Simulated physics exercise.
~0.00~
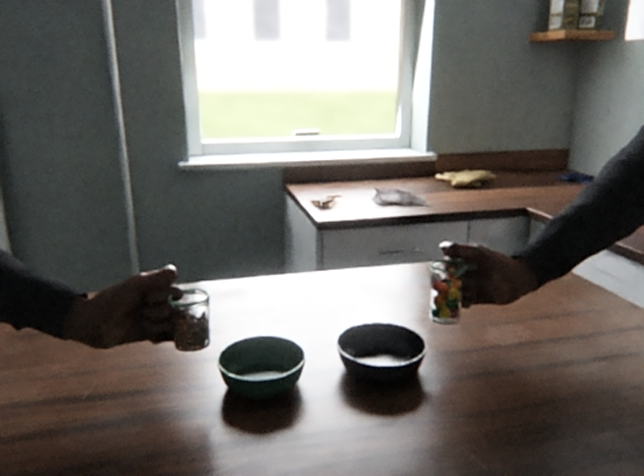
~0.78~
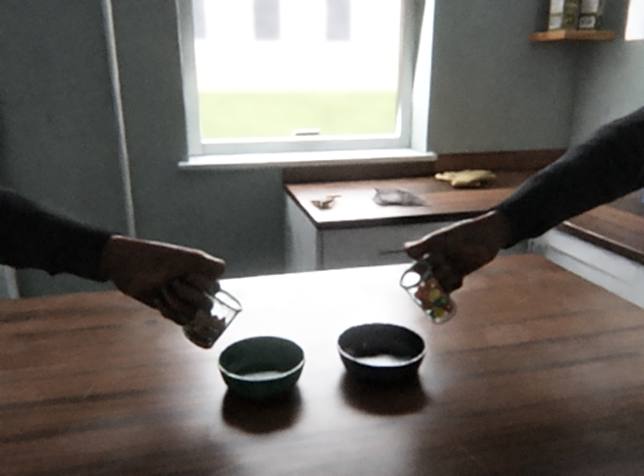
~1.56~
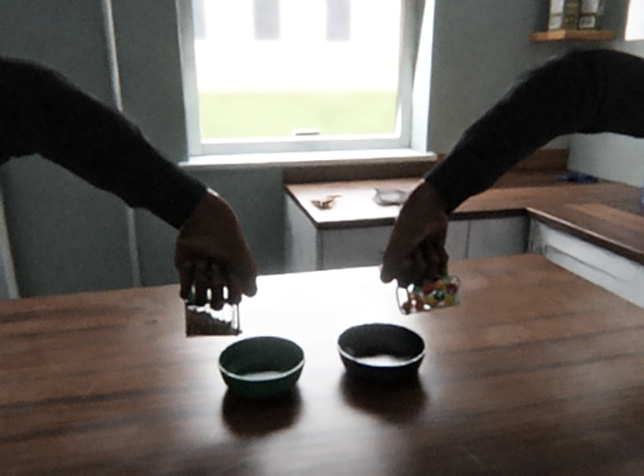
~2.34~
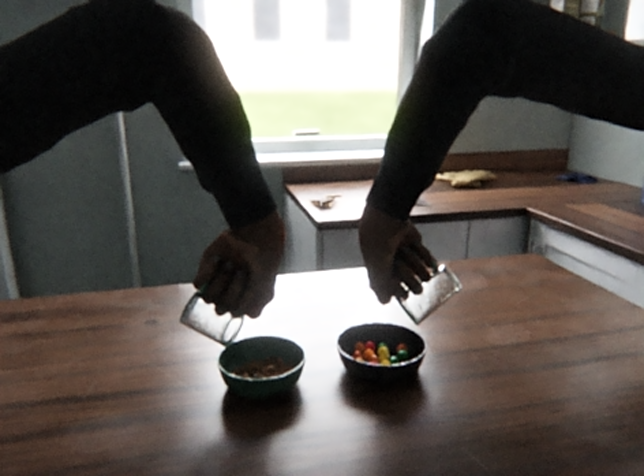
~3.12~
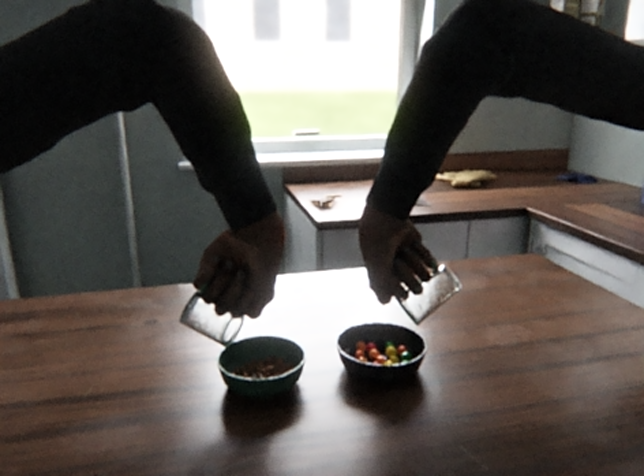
Two dark-sleeved arms reach in from the left and right over a brown wooden table, seen from the front in a dim room with a bright window behind. Each hand holds a clear cup, the left with small brownish bits and the right with colourful round pieces, above a green bowl on the left and a darker bowl on the right. The hands tilt the cups inward, then turn them onto their sides. They tip them upside down, and the contents drop into the bowls. Both emptied cups stay held above the filled bowls, with nothing spilled on the table.
